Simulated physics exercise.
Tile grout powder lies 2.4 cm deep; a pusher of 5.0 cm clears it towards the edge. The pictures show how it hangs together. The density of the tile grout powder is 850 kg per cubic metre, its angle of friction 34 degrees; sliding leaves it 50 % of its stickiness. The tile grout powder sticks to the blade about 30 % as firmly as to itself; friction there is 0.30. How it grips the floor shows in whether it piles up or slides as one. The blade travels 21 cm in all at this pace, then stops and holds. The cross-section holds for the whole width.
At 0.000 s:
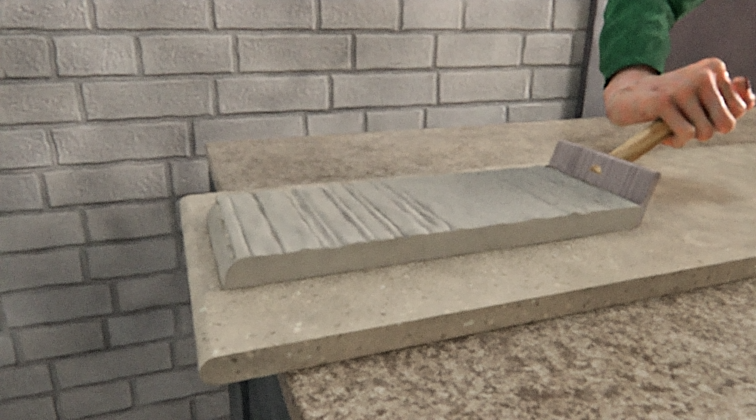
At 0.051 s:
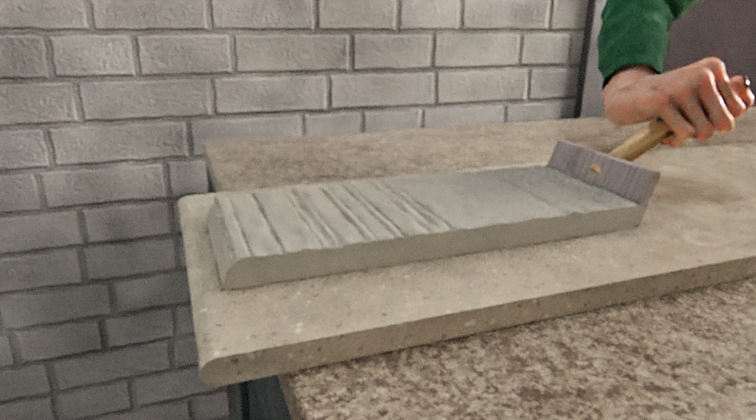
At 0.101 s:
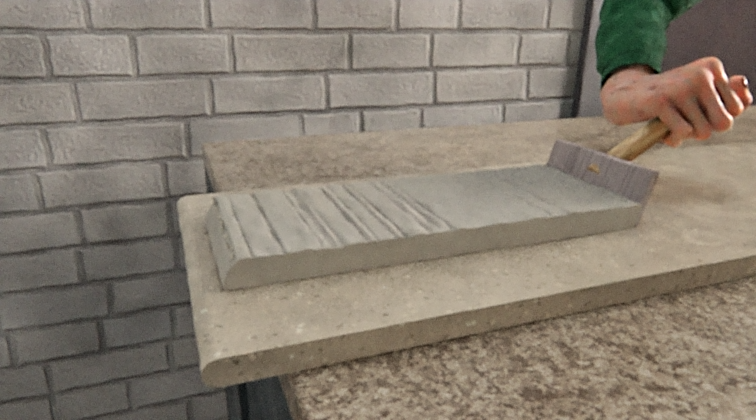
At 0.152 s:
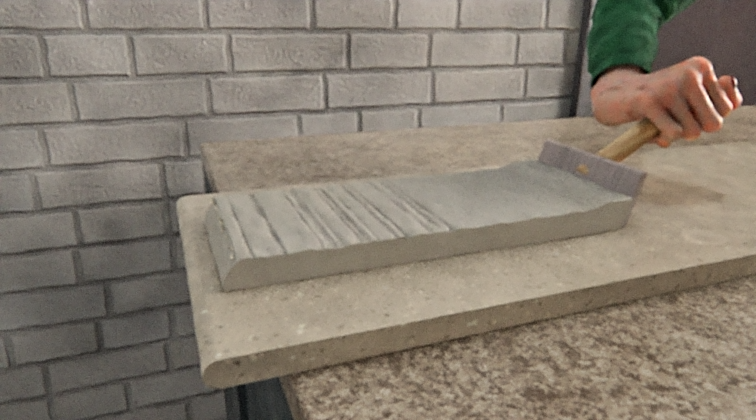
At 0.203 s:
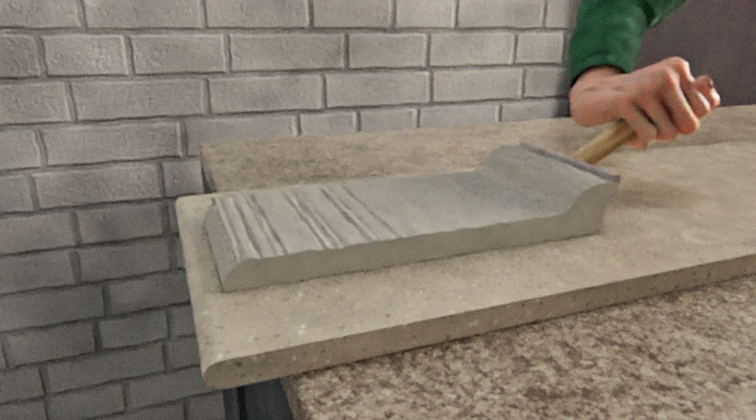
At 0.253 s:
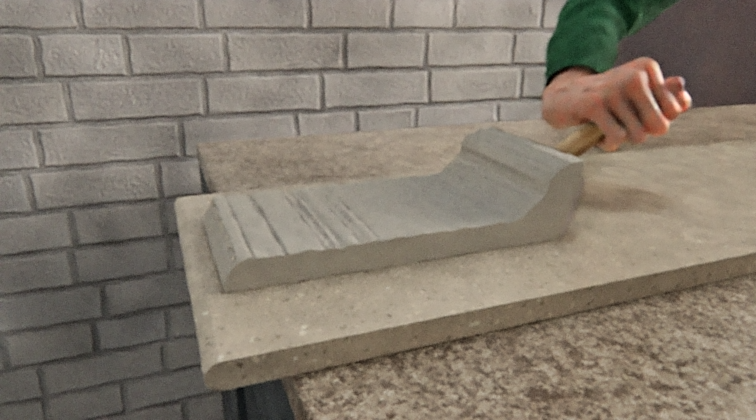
Hand in green sleeve holding a wooden-handled blade still, then pushing grey tile grout powder leftward into a rising heap on a slab.
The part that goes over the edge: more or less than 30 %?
The part that goes over the edge is less than 30 %.
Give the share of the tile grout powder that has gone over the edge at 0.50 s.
Near 0 %.
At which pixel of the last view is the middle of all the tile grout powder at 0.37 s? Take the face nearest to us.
Around (411, 226).
After 0.37 s, 0 % has gone over the edge.
After 0.50 s, 0 % has gone over the edge.
After 0.63 s, 0 % has gone over the edge.
After 0.76 s, 0 % has gone over the edge.
After 0.82 s, 0 % has gone over the edge.
